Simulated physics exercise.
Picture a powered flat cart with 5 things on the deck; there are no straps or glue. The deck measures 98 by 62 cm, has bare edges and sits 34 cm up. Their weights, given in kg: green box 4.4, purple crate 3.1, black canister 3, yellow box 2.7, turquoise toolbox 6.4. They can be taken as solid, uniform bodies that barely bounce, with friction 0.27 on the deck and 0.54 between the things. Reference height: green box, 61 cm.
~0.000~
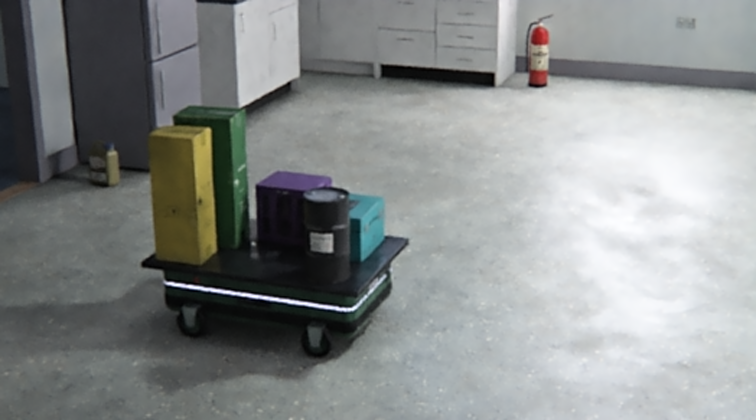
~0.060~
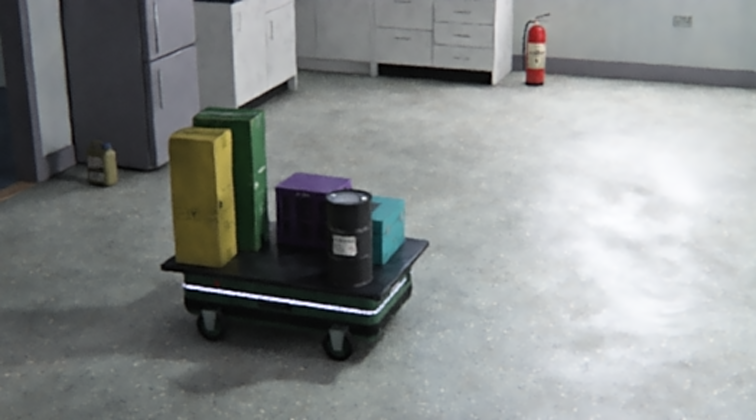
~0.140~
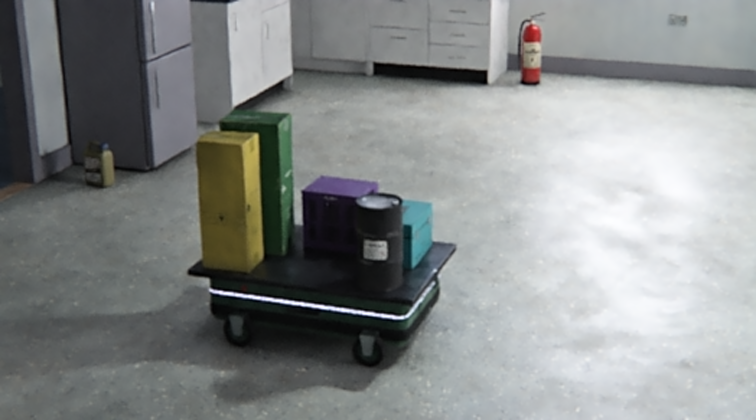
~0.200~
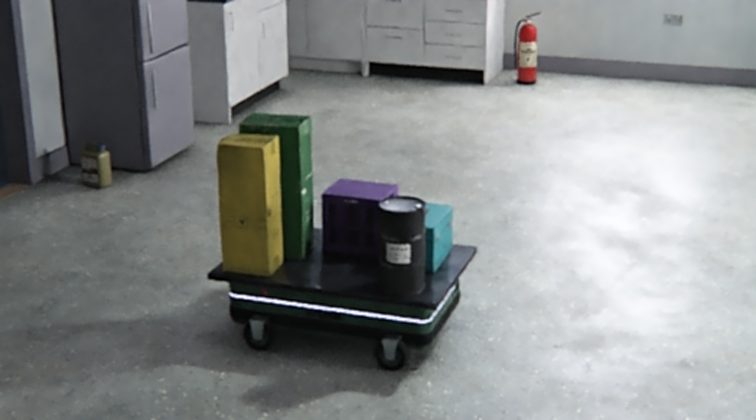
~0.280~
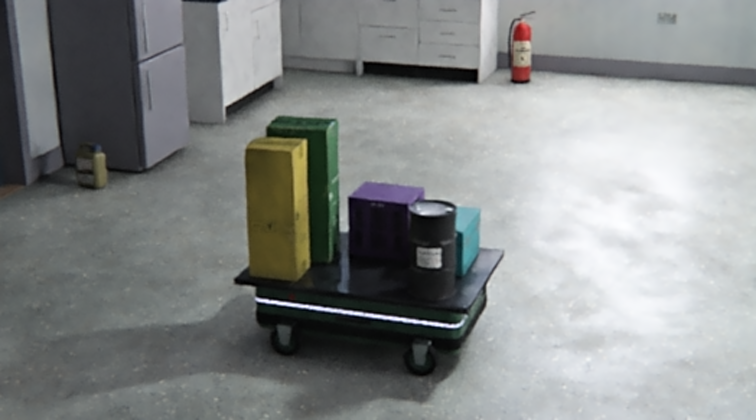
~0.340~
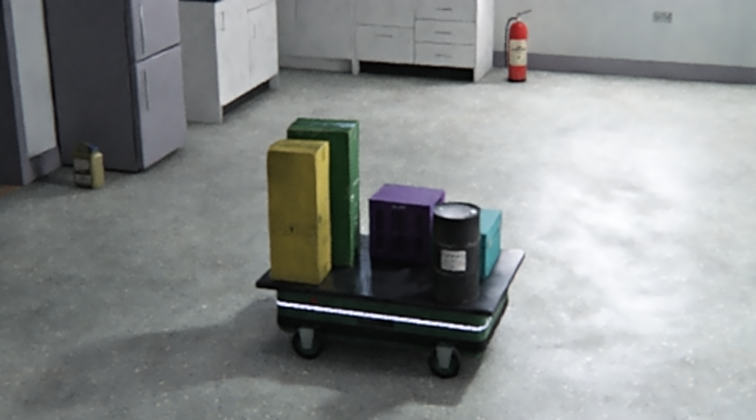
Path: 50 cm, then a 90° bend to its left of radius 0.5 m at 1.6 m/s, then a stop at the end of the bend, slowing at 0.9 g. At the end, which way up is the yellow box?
It pitches down.
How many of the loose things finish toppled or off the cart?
So, 5 in all.
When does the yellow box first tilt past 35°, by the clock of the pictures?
I'd say around the 1.0 s mark.
Around 0.64 s, cart 102 cm along, turned 43°; black canister now off the cart; yellow box shifted 12 cm near (438, 222); turquoise toolbox shifted 44 cm.
Around 0.84 s, cart 134 cm along, turned 79°; yellow box and turquoise toolbox now off the cart; purple crate shifted 52 cm; green box shifted 19 cm.
Around 1.04 s, cart 165 cm along, turned 90°; purple crate now off the cart; green box at 3° to upright.
Around 1.44 s, cart 173 cm along, turned 90°, stopped; green box now off the cart.
Finally (2.0 s), off the cart and tipped over, green box, purple crate, black canister, yellow box and turquoise toolbox. In the last view, yellow box near (726, 349).
